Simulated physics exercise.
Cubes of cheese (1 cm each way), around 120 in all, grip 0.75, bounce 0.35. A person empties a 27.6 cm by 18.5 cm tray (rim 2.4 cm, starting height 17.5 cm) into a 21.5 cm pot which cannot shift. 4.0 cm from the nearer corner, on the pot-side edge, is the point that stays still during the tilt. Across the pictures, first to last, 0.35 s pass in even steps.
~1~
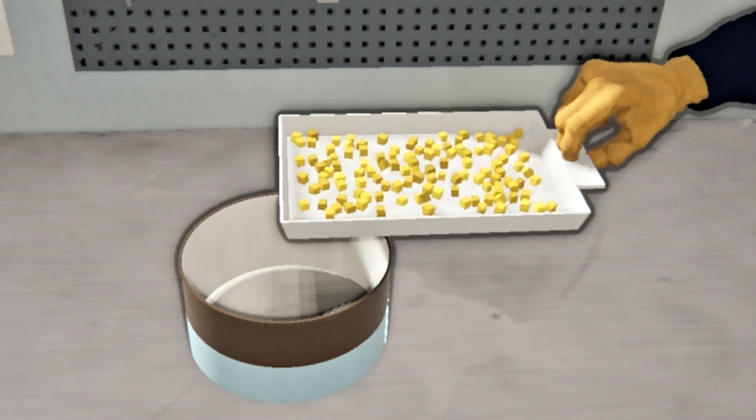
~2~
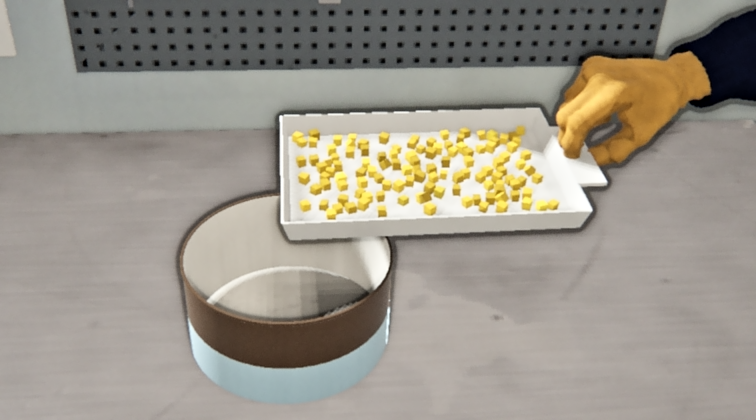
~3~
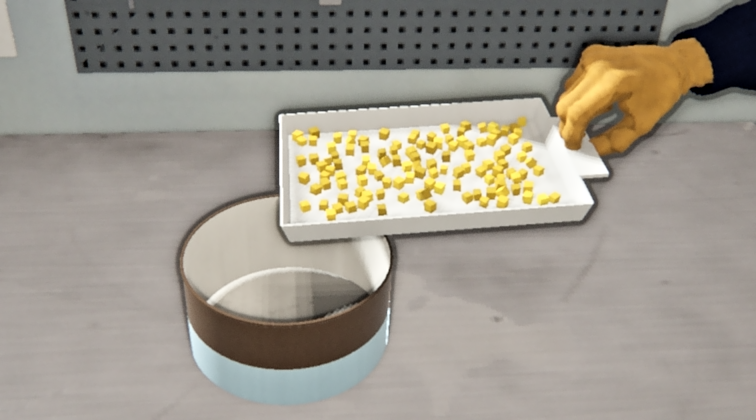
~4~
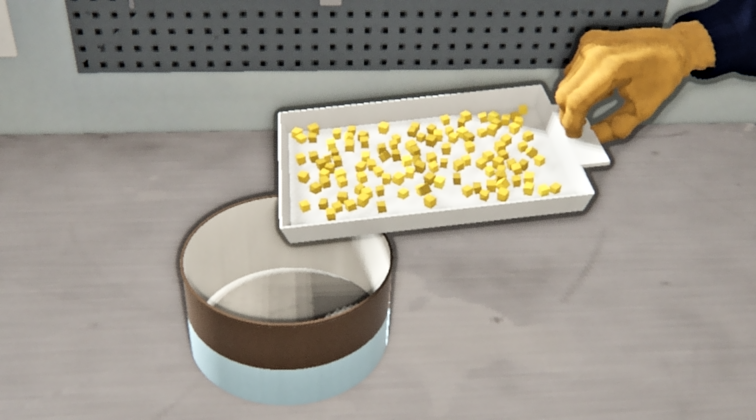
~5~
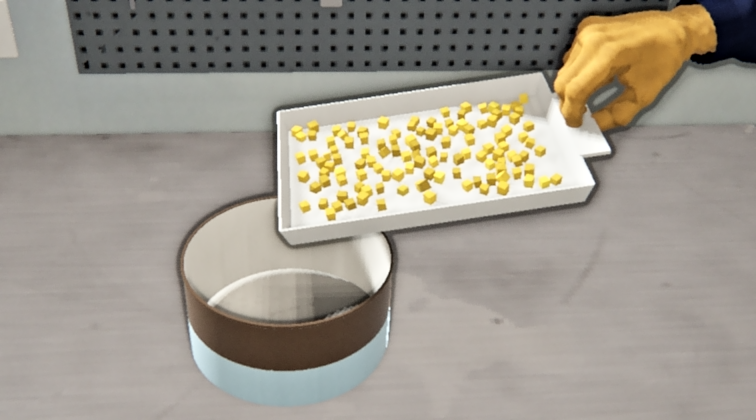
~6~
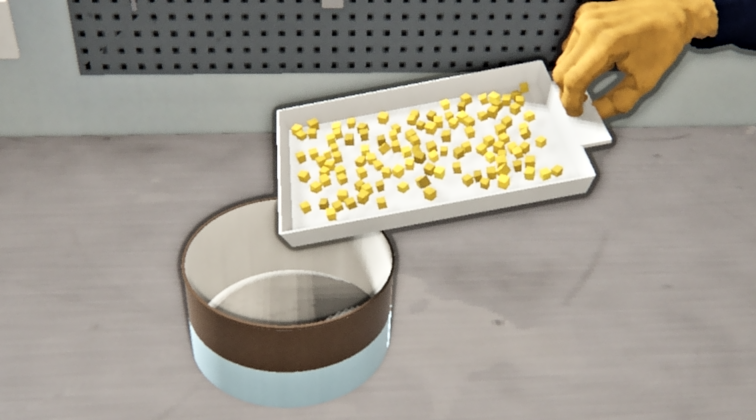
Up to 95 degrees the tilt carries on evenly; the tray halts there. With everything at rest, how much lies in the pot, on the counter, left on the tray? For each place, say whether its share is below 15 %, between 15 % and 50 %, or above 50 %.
Pot: Above 50 %; counter: Below 15 %; left on the tray: Below 15 %.
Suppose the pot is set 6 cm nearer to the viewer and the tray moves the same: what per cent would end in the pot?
95 per cent.
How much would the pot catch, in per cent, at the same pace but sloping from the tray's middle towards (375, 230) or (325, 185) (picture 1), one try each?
65 and 85 %.
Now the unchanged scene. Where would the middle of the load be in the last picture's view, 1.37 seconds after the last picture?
Roughly (289, 202).
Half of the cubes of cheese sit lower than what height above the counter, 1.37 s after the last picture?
I'd say near 20 cm.
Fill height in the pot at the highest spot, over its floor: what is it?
It stands at some 2.5 cm.
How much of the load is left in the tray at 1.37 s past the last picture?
Load share: Around 80%.
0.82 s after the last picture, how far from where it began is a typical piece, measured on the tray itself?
I'd say close to 12 centimetres.
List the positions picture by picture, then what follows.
In the first picture, tray tilt 0 degrees, front corners at (288, 217) and (581, 208); middle of the pieces at (415, 171); pot at (286, 251).
In the second picture, tray tilt 1 degrees, front corners at (289, 219) and (583, 207); middle of the pieces at (417, 170).
In the third picture, tray tilt 4 degrees, front corners at (289, 221) and (584, 199), lowest corner left front; middle of the pieces at (417, 166).
In the fourth picture, tray tilt 7 degrees, front corners at (288, 223) and (585, 190), lowest corner left front; middle of the pieces at (417, 161).
In the fifth picture, tray tilt 10 degrees, front corners at (287, 225) and (585, 181), lowest corner left front; middle of the pieces at (417, 156).
In the sixth picture, tray tilt 13 degrees, front corners at (287, 228) and (586, 172), lowest corner left front; middle of the pieces at (417, 151); pot at (289, 256).
Then, 0.82 s after the last picture, tilt 51 degrees; the tray holds 95 %, the pot 0 %.
Then, 1.37 s after the last picture, tilt 77 degrees; the tray holds 80 %, the pot 15 %.
Then, 1.98 s after the last picture, tilt 95 degrees; the tray holds 10 %, the pot 80 %.
In the end, pot 95 %, counter 5 %, tray 0 %.
